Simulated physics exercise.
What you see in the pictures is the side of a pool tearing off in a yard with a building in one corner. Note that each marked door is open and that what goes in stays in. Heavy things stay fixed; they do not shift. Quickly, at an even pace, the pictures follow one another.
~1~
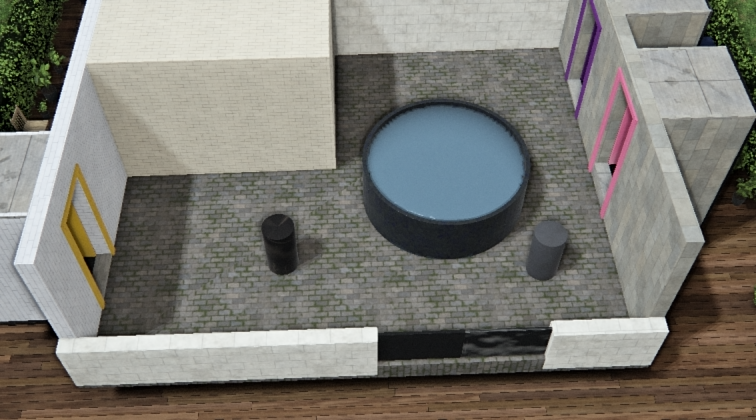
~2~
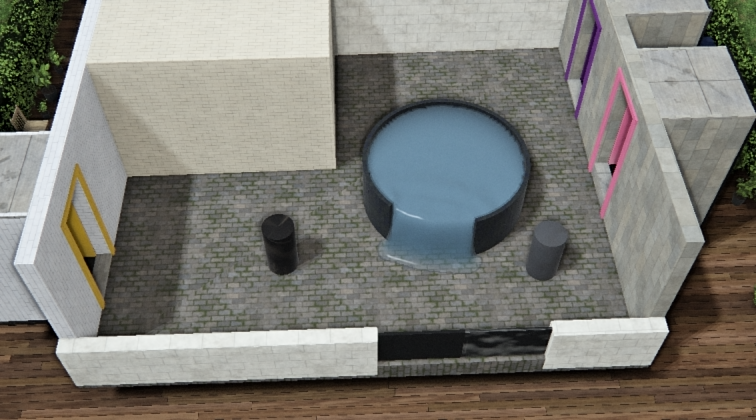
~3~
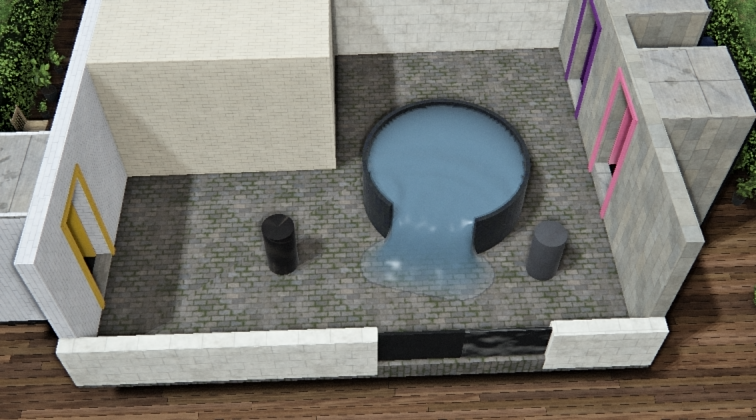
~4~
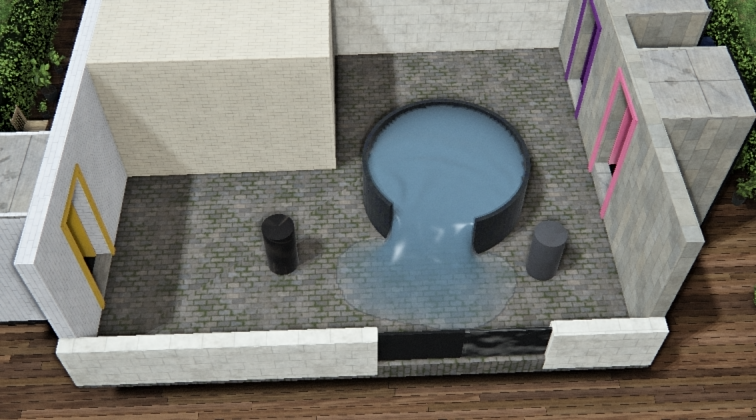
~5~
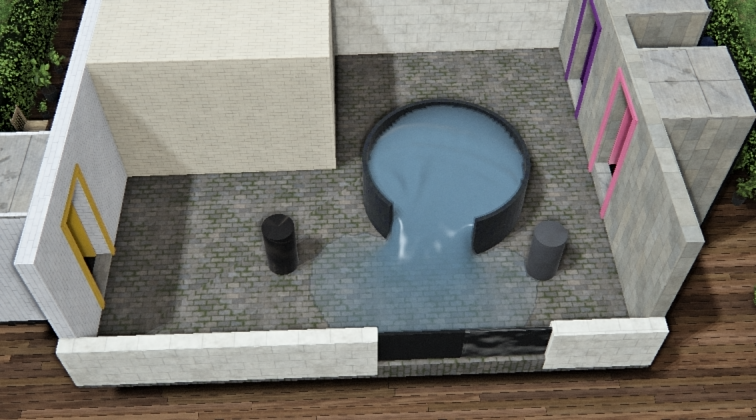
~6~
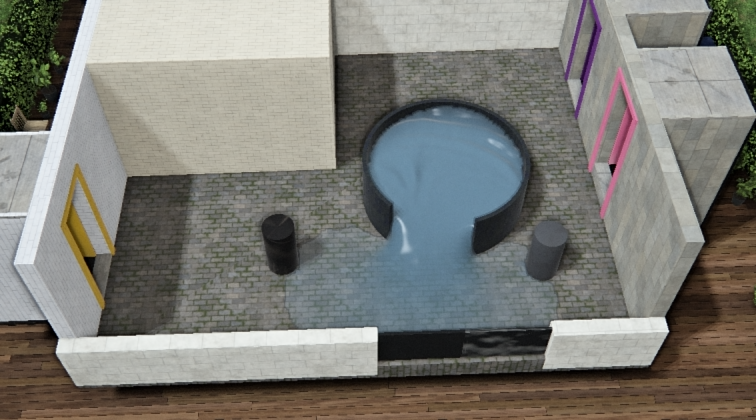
Water pours through a gap in the round pool's side and spreads across the paved yard.
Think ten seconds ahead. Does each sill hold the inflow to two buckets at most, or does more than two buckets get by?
The yellow door will receive over two buckets. The purple door will receive two buckets or fewer. The pink door will receive two buckets or fewer.
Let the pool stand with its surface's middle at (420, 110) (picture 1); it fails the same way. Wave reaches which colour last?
That's the purple one.
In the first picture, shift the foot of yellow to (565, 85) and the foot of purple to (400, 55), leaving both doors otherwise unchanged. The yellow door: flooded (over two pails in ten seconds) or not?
The yellow door stays below.
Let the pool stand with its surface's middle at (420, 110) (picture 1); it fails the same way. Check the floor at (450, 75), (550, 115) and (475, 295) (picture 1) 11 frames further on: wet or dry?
Going through the three places: Out of reach, out of reach, in the spill.
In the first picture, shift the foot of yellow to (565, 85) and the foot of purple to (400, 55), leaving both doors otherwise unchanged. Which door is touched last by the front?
I reckon it's the one in purple.
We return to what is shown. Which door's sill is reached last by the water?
Going by the pictures, I'd say the one in purple.
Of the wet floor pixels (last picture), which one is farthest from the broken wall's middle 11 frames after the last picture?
Close to (93, 363), I think.
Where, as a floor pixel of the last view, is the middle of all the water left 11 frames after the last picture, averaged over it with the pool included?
Near (412, 254) in the last view.
A moment on, water covers 25 % of the floor; the yellow door not reached, the purple door not reached, the pink door not reached.
Next, water covers 35 % of the floor; the yellow door wet at the sill, nothing in, the purple door not reached, the pink door not reached.
Then, water covers 60 % of the floor; the yellow door far over two buckets in, the purple door wet at the sill, nothing in, the pink door wet at the sill, nothing in.
Later, water covers 90 % of the floor; the yellow door far over two buckets in, the purple door wet at the sill, nothing in, the pink door wet at the sill, nothing in.
In the end, water covers 100 % of the floor; the yellow door far over two buckets in, the purple door under two buckets in, the pink door wet at the sill, nothing in.
